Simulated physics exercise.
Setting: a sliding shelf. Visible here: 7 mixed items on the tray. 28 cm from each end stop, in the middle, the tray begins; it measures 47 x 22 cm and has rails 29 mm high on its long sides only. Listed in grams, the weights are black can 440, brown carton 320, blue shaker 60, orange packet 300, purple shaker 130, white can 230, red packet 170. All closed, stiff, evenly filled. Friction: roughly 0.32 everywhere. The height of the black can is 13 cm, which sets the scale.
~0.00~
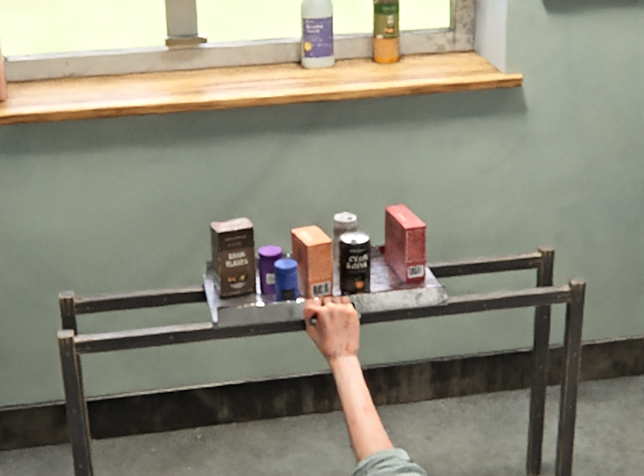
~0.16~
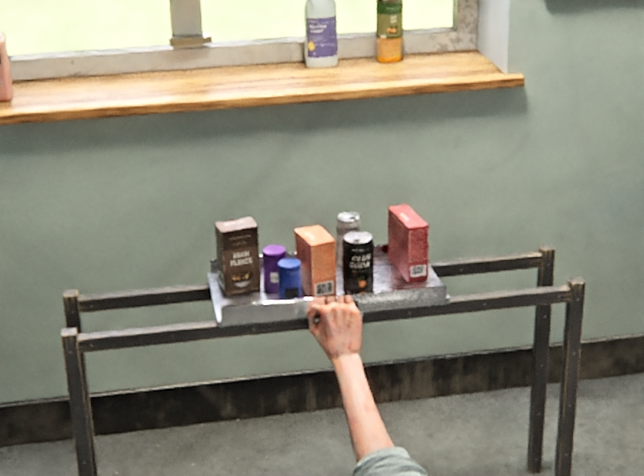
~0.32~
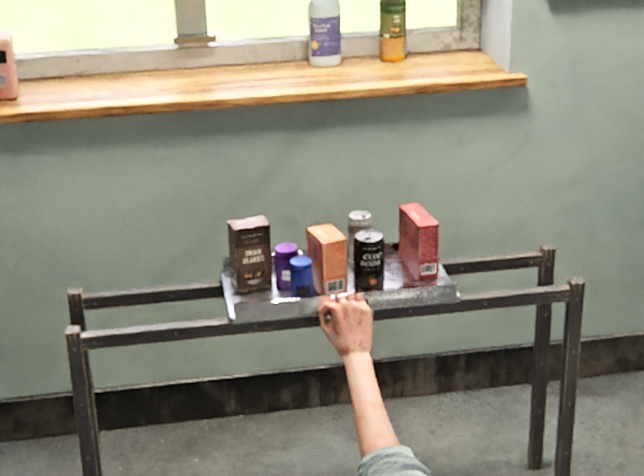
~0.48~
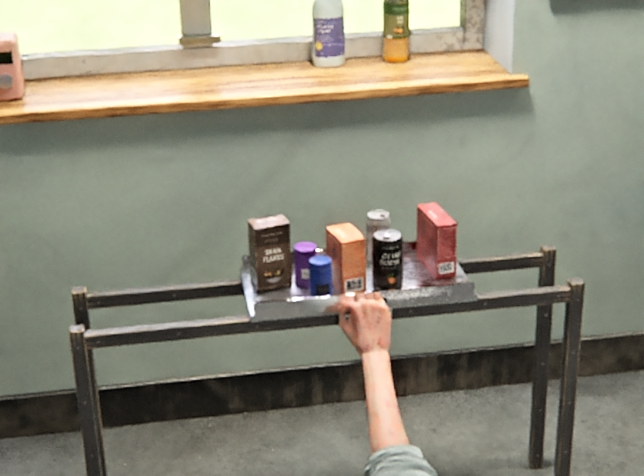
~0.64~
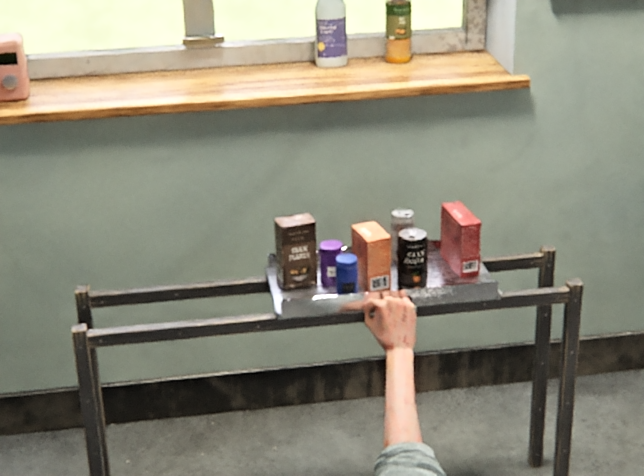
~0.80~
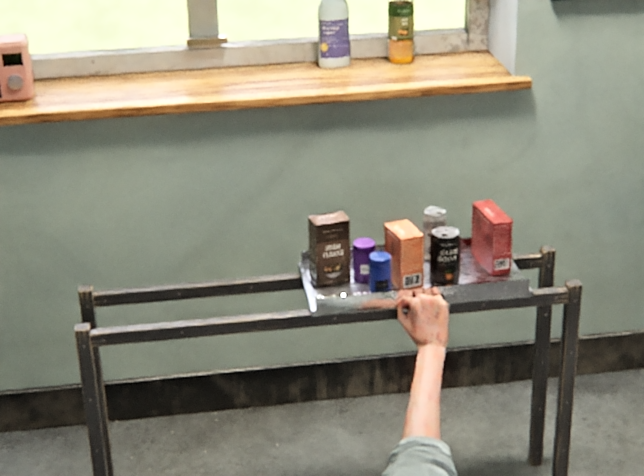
A hand slides a metal tray of boxes and cans right along a dark frame.
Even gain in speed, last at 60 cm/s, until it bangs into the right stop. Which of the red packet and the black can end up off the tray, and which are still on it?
The red packet goes overboard, the black can never goes overboard.
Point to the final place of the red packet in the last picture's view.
Close to (578, 466).
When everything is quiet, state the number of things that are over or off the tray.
Altogether, 1.
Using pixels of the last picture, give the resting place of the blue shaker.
Rest position, about (443, 271) px.
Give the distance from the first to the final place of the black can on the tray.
Displacement: Approx. 5 cm.
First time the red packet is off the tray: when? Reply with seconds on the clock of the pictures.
Around 1.2 seconds.
Around 1.00 s, tray has slid 28 cm right; black can shifted 2 cm near (493, 255); red packet shifted 2 cm near (538, 233); orange packet shifted 2 cm.
Around 1.30 s, tray has slid 28 cm right; red packet now off the tray; black can shifted 5 cm near (507, 254); orange packet shifted 5 cm.
Around 1.60 s, tray has slid 28 cm right; black can shifted 5 cm near (507, 254); orange packet shifted 5 cm; brown carton shifted 5 cm.
Finally (1.9 s), off the tray, red packet; not toppled but over 5 cm from the start, brown carton and orange packet; the other 4 still in place (within 5 cm). In the last view, red packet near (578, 466), black can near (507, 254).
